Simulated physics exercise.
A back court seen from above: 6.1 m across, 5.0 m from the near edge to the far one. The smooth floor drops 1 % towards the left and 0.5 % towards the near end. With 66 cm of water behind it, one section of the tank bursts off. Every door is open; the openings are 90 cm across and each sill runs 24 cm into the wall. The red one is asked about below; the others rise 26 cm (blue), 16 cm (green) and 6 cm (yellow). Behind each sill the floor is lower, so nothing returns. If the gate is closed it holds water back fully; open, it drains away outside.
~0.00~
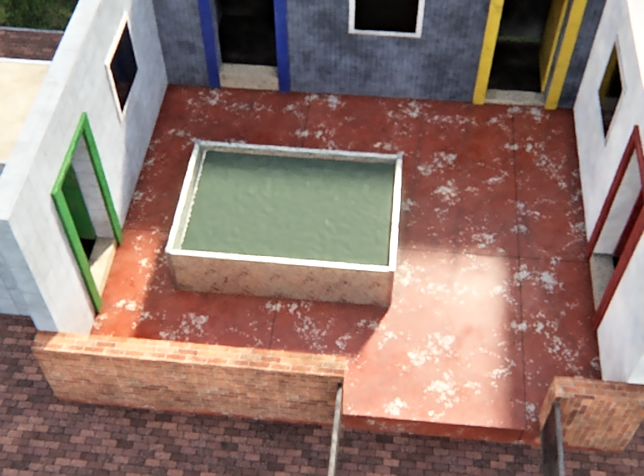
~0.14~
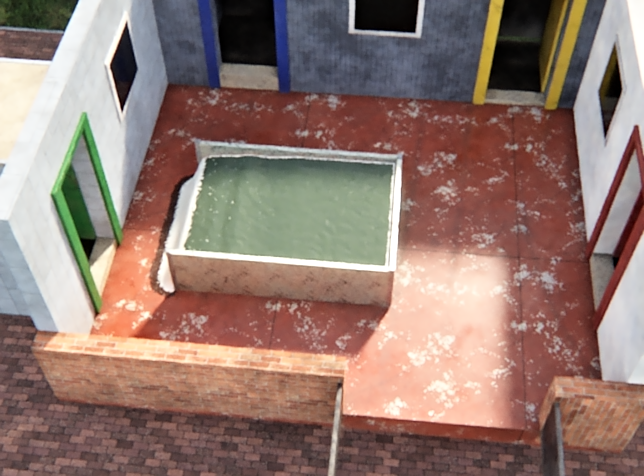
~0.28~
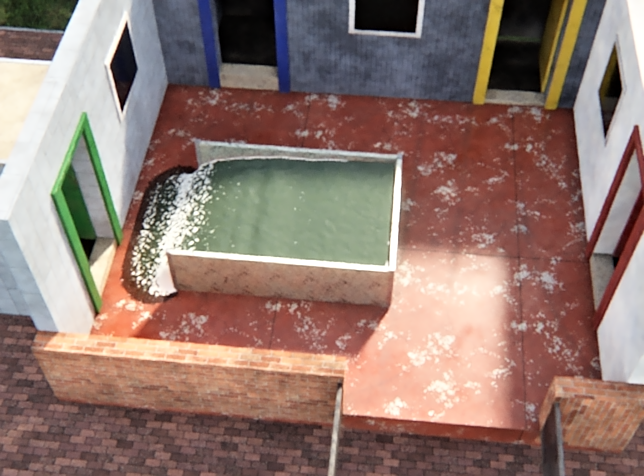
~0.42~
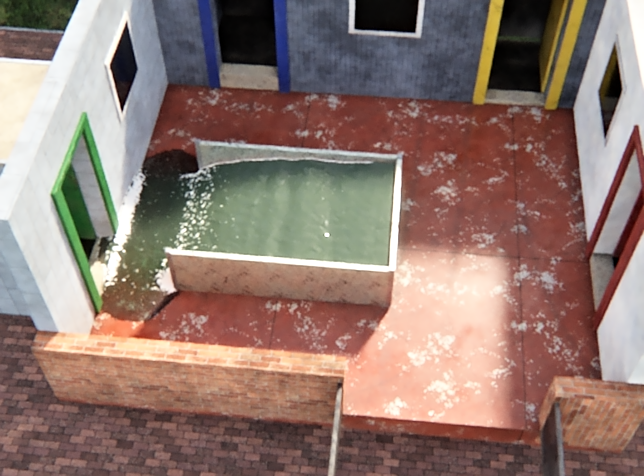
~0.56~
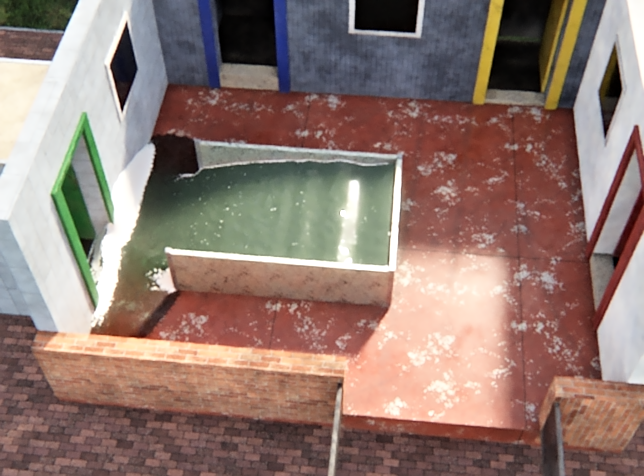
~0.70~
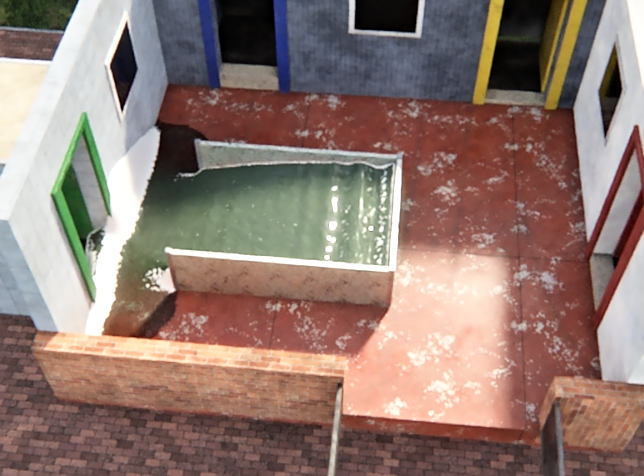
Green water bursting from the left side of a raised tank in a walled courtyard, spreading over red floor to the green-framed doorway.
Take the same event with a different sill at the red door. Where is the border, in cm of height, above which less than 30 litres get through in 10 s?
Some 9 cm above the ground.
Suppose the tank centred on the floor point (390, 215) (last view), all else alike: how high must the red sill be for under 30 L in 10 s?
Some 11.0 cm.
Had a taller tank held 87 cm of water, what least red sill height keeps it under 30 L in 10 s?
Then roughly 13.5 cm.
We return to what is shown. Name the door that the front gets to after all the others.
Last comes the red one.
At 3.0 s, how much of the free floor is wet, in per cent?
Near 55 per cent is wet.
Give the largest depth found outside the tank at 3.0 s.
About 39 cm.
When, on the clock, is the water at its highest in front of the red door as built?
At about 5.5 s.
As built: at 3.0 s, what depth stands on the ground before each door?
Depths in cm: Blue 24, green 29, red 0, yellow 0.
After 1.4 s water covers 20 % of the floor, deepest (50 cm) near (127, 217); it has not reached the red door.
After 3.0 s water covers 55 % of the floor, deepest (39 cm) near (79, 371); it has not reached the red door.
After 10.0 s water covers 95 % of the floor, deepest (12 cm) near (79, 371); 7 cm at the red door, 1 litre in over its 17 cm sill.
At the red door as built, the water arrived by 4.0 s and peaked near 16 cm at 5.6 s.
With a sill of 7 cm, 58 litres would have come in within the 10 s; with 11 cm, 14 litres. So under 30 litres takes about 9 cm.
